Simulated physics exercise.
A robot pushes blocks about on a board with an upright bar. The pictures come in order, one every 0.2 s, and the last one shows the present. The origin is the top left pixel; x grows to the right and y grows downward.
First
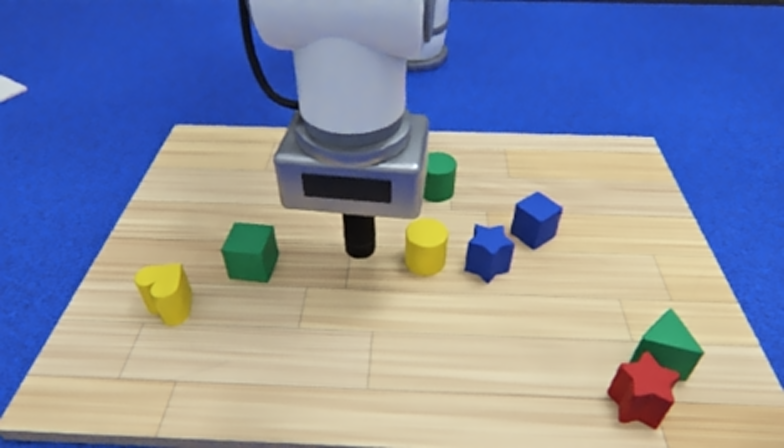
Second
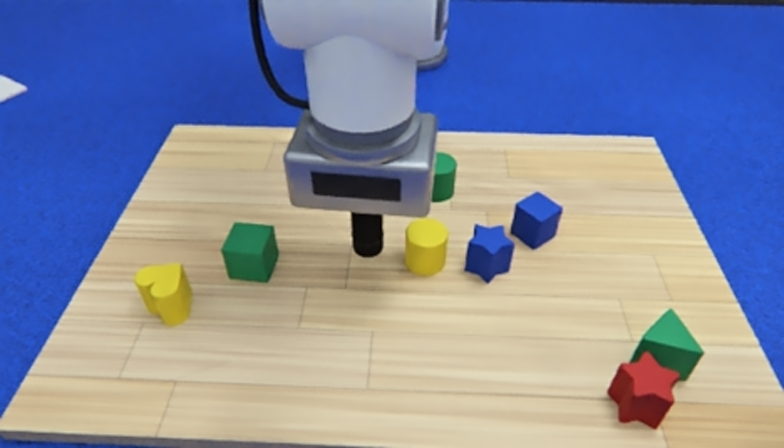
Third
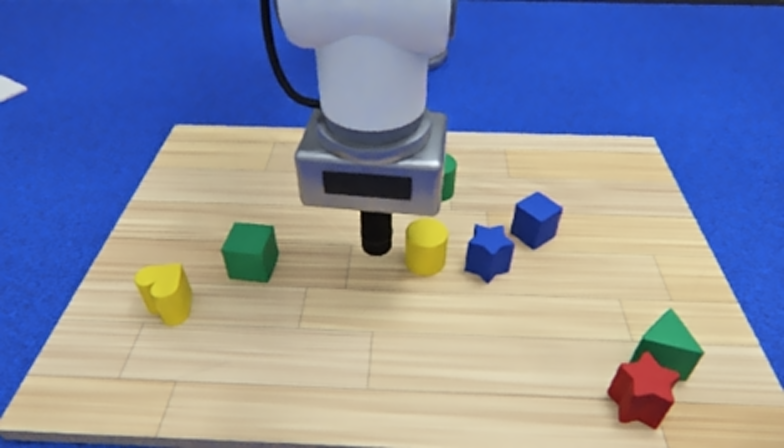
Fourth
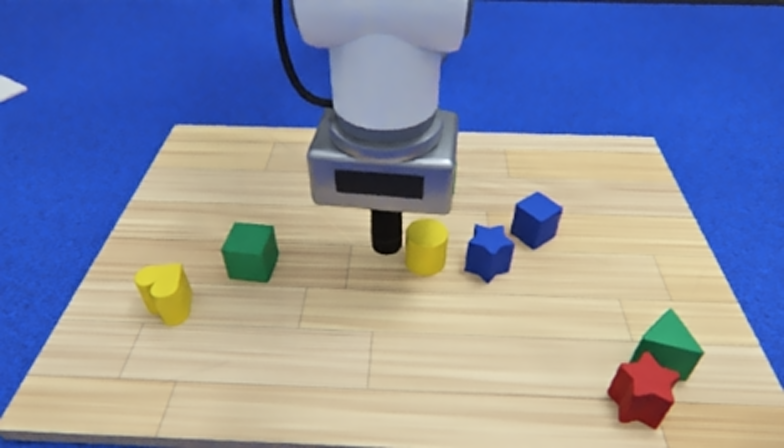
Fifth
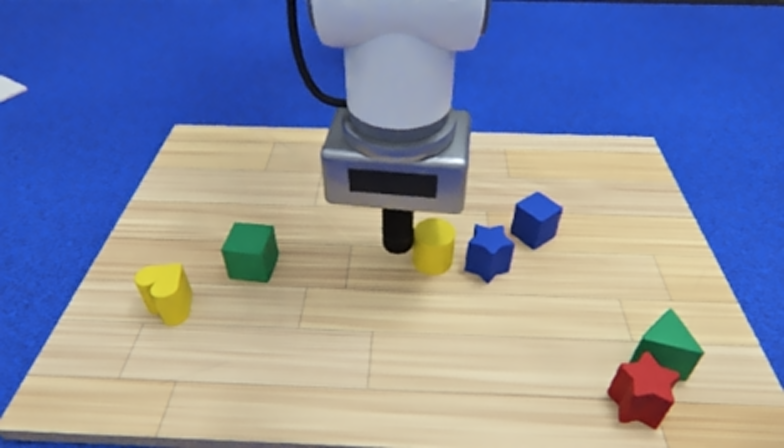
In the video, a robot arm with a black upright bar moves steadily right across a wooden board of colored blocks, reaches the yellow cylinder and nudges it slightly right toward the blue star, while the other blocks stay still.
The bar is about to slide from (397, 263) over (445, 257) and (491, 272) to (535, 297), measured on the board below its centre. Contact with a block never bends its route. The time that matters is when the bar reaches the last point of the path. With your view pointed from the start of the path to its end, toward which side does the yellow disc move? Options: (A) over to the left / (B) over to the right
Option A.
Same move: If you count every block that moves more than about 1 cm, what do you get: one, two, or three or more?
Two blocks shift.
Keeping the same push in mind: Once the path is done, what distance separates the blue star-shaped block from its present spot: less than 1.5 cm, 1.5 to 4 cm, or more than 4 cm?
More than 4 cm.
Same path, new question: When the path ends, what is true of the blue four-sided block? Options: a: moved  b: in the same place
Option b.
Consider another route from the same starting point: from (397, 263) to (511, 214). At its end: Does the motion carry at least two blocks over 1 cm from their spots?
Short answer: Yes.
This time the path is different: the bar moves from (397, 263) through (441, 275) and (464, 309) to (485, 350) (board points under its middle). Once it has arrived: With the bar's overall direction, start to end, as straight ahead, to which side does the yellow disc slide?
Shifts left.
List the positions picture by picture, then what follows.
The first frame shows lower end of the bar at (361, 249), tops of blocks, yellow disc at (427, 232), blue star-shaped block at (491, 237), blue four-sided block at (540, 205).
The second frame shows bar at (368, 248), blocks as before.
The third frame shows bar at (377, 247), blocks as before.
The fourth frame shows bar at (387, 246), blocks as before.
The fifth frame shows bar at (398, 245), yellow disc at (435, 231), blue star-shaped block at (491, 237), blue four-sided block at (540, 205).
What follows on the original path. One third of the way, bar at (447, 239); yellow disc at (485, 229); blue star-shaped block at (522, 241).
Two thirds of the way, bar at (496, 254); yellow disc at (532, 236); blue star-shaped block at (570, 249).
At the end, bar at (539, 279); yellow disc at (546, 239); blue star-shaped block at (585, 252); blue four-sided block not moved.
